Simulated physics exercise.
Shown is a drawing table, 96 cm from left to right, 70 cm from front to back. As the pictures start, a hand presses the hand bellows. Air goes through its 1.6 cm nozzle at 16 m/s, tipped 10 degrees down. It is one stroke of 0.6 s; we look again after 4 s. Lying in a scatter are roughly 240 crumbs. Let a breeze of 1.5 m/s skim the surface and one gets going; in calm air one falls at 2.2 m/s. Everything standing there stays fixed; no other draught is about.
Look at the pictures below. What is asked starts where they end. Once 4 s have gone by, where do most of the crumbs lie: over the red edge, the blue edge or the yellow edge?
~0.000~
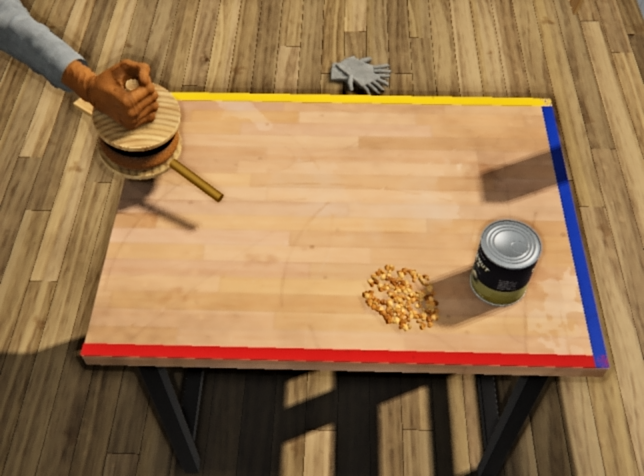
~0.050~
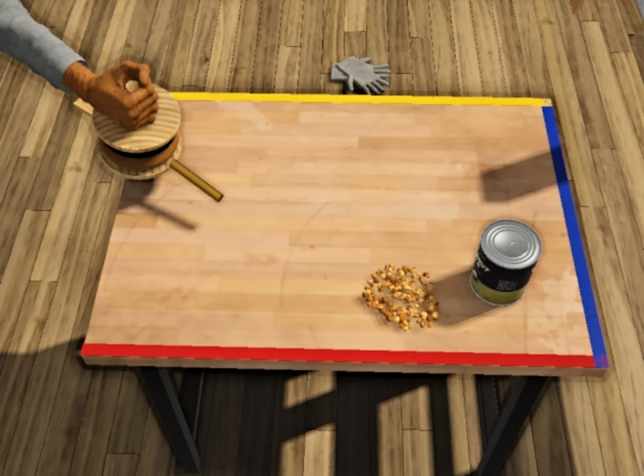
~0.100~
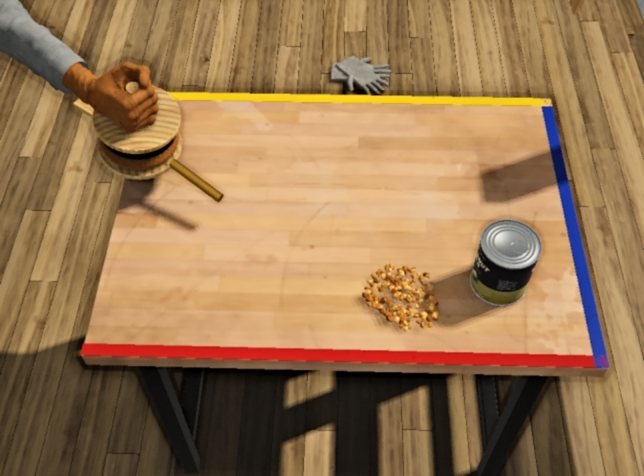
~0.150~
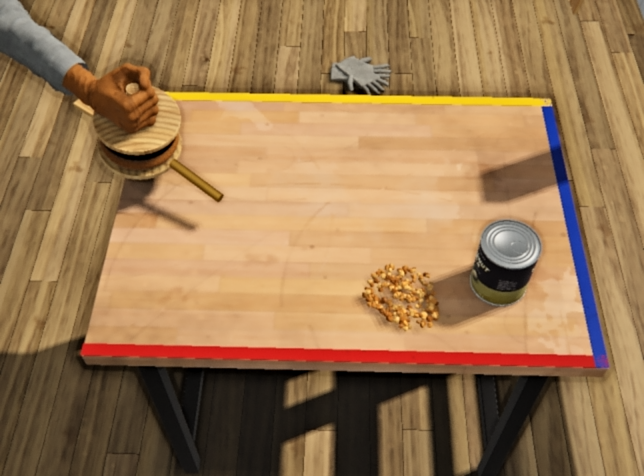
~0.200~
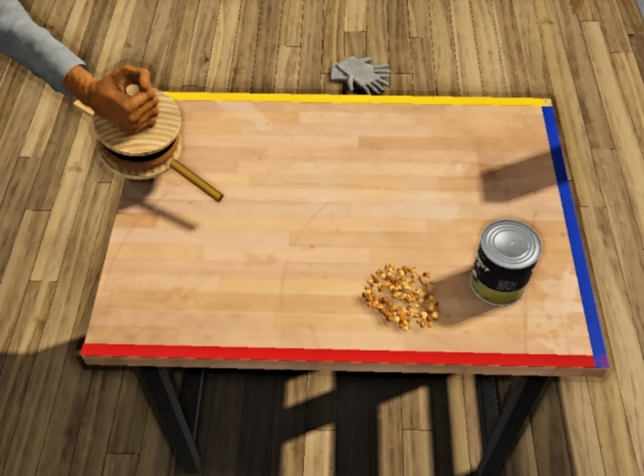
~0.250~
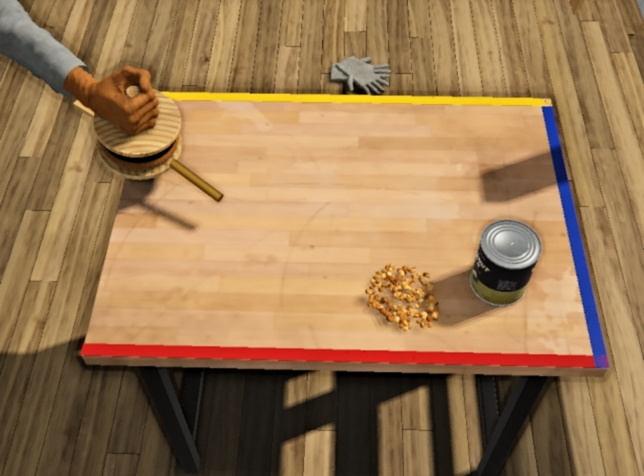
Red.
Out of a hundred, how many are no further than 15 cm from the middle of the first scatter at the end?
About 15 %.
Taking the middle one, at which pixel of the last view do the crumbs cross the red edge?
I'd point to somewhere near (523, 366).
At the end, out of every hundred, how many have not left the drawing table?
About 30 % of them are still there at the end.
After 0.8 s, 0 % are over the yellow edge, 64 % over the red edge and 4 % over the blue edge; the middle of those left on the top is near (484, 302); 62 % are gone or lie where they will stay.
After 1.3 s, 0 % are over the yellow edge, 65 % over the red edge and 6 % over the blue edge; the middle of those left on the top is near (484, 302); 100 % are gone or lie where they will stay.
After 2.2 s, 0 % are over the yellow edge, 65 % over the red edge and 6 % over the blue edge; the middle of those left on the top is near (484, 302); 100 % are gone or lie where they will stay.
After 4.0 s, at the end, 0 % are over the yellow edge, 65 % over the red edge and 6 % over the blue edge; the middle of those left on the top is near (484, 302).
